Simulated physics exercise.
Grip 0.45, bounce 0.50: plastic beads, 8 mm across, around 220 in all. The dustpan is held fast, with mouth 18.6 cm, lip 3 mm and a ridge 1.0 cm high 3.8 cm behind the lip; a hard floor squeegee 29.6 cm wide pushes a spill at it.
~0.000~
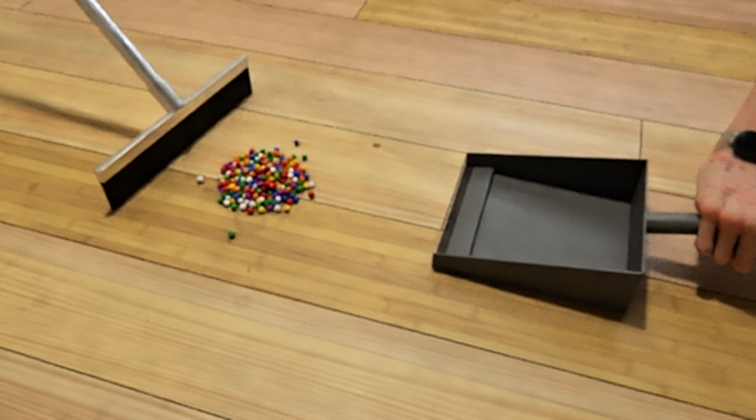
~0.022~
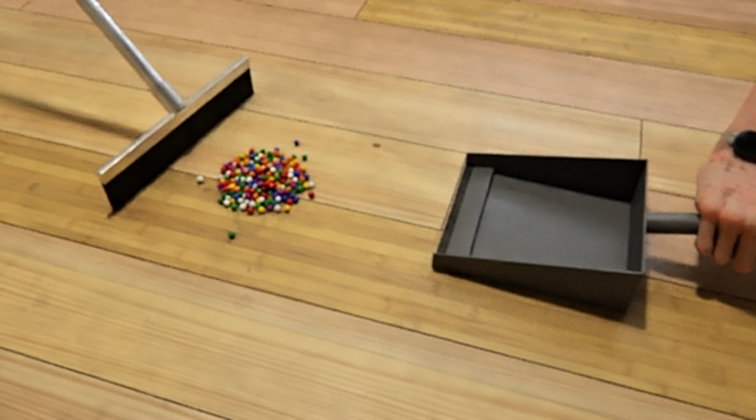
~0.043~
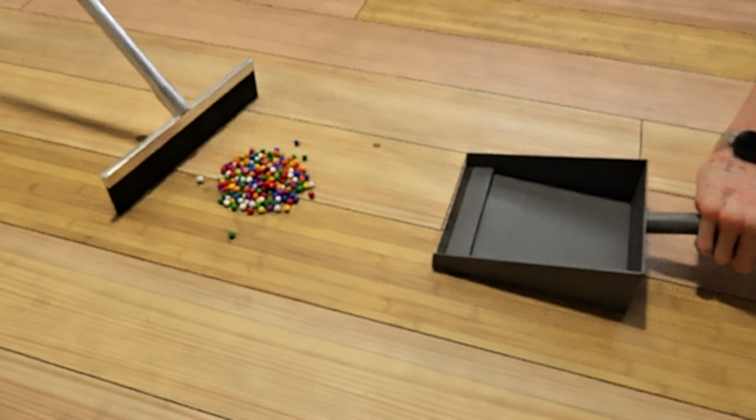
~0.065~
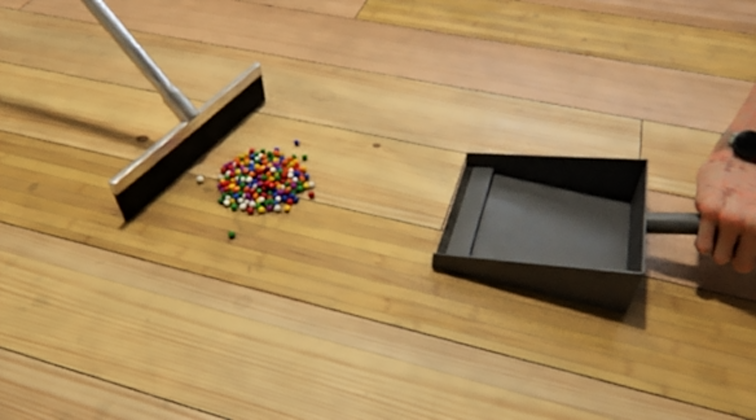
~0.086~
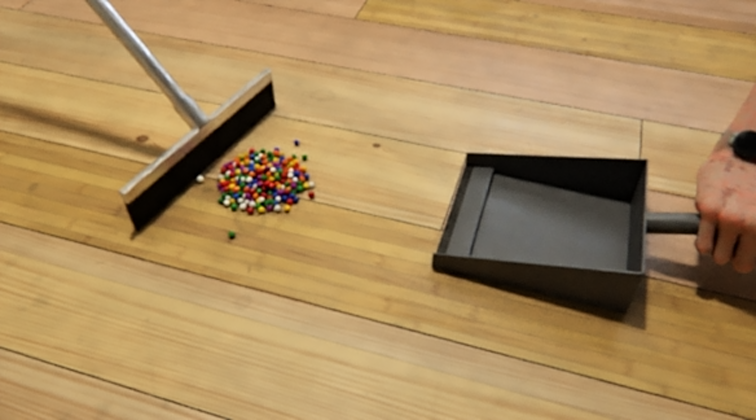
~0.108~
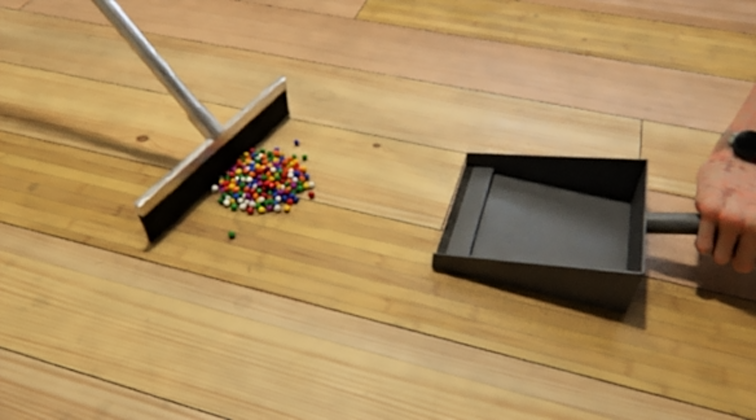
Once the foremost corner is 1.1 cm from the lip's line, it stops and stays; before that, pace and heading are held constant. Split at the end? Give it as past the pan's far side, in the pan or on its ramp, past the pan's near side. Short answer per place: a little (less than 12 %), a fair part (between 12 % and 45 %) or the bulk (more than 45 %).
Past the pan's far side - a little, in the pan or on its ramp - a fair part, past the pan's near side - the bulk.
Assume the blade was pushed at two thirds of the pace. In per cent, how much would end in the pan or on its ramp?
I'd put it at close to 20 per cent.
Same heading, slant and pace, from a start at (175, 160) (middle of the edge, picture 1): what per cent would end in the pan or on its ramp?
Something close to 25 percent.
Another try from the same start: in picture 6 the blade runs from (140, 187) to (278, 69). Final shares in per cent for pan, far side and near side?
That ends as pan 30, far 5, and near 30.
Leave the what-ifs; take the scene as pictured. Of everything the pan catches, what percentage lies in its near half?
Share: Approx. 80 %.
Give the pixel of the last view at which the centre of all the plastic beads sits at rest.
Look around (618, 307) in the last picture.
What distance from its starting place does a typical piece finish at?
54 cm or so.
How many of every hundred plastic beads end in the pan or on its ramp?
About 30 per cent.
After 0.22 s, middle of the blade 16 cm from the lip; 0 % over the lip, far side 0 %, near side 25 %.
After 0.30 s, middle of the blade 6 cm from the lip; 0 % over the lip, far side 0 %, near side 50 %.
After 0.51 s, middle of the blade 4 cm from the lip; 30 % over the lip, far side 5 %, near side 55 %.
By 2.1 s all is still; far side 5 %, pan 30 %, near side 55 %, in front of the lip or behind the blade 15 %.
